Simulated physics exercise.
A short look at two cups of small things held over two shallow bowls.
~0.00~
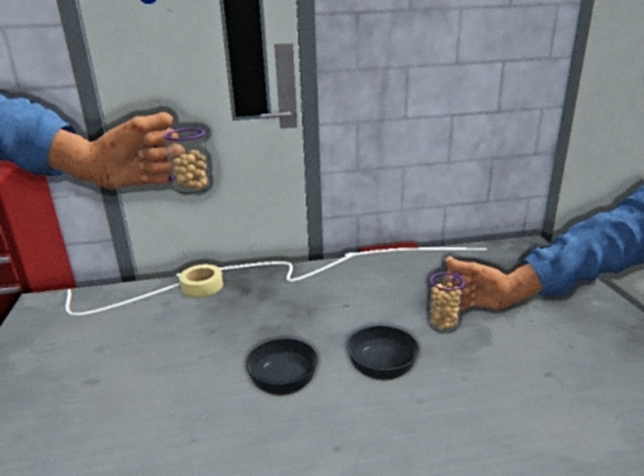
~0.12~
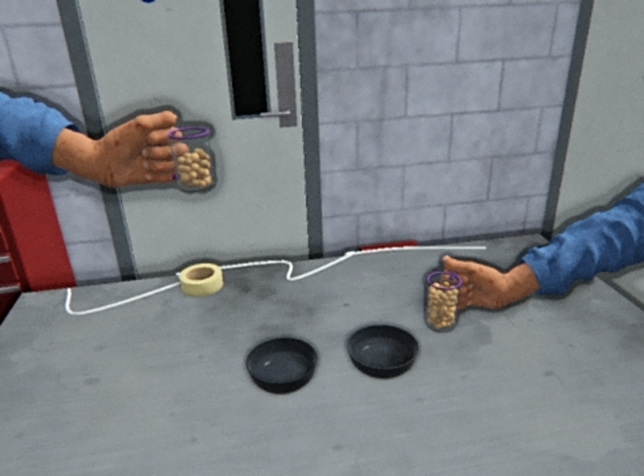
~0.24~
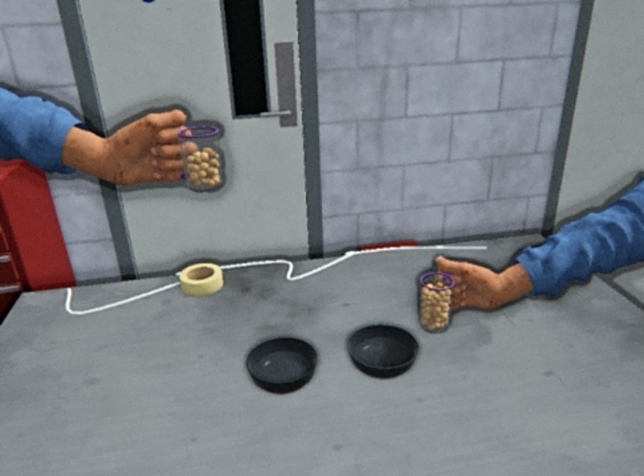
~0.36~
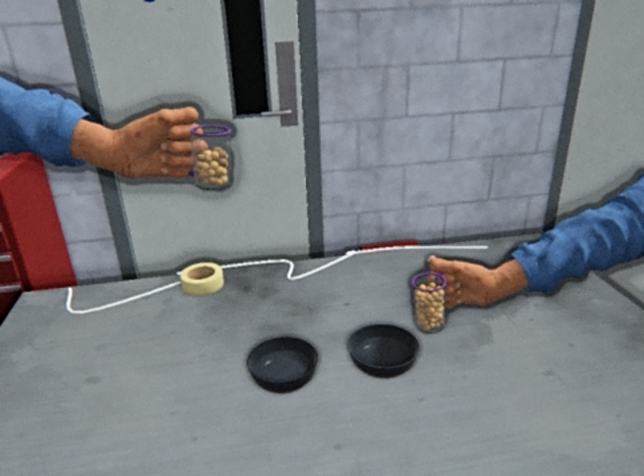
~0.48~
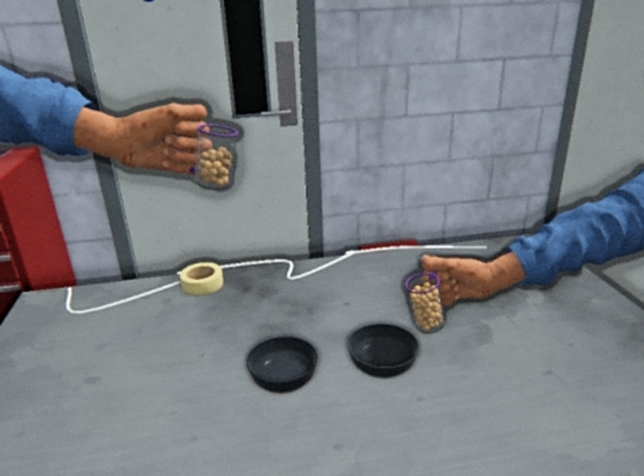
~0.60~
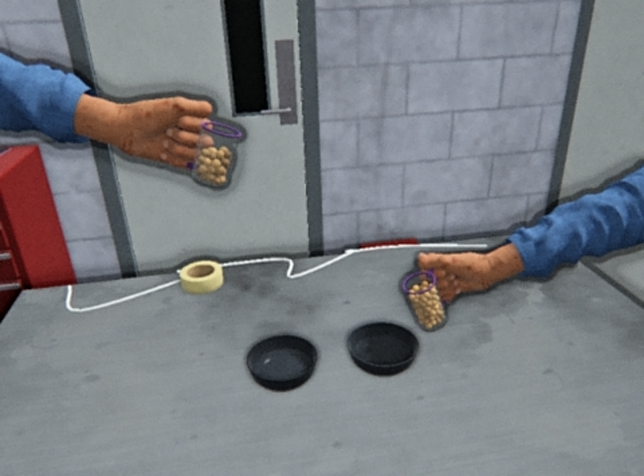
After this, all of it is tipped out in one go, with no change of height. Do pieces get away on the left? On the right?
Outcome: Left dish ends up short; right ends up with everything.
Around 1.14 s, left, all still in the cup; right, all still in the cup.
Around 1.71 s, left, all still in the cup; right, nearly all still in the cup, a stray few in the air.
Around 2.39 s, left, about half in the dish, a small part outside the dish, about a third in the air; right, all in the dish.
Finally (3.4 s), left, about two thirds in the dish, about a third outside the dish; right, all in the dish, none outside the dish.
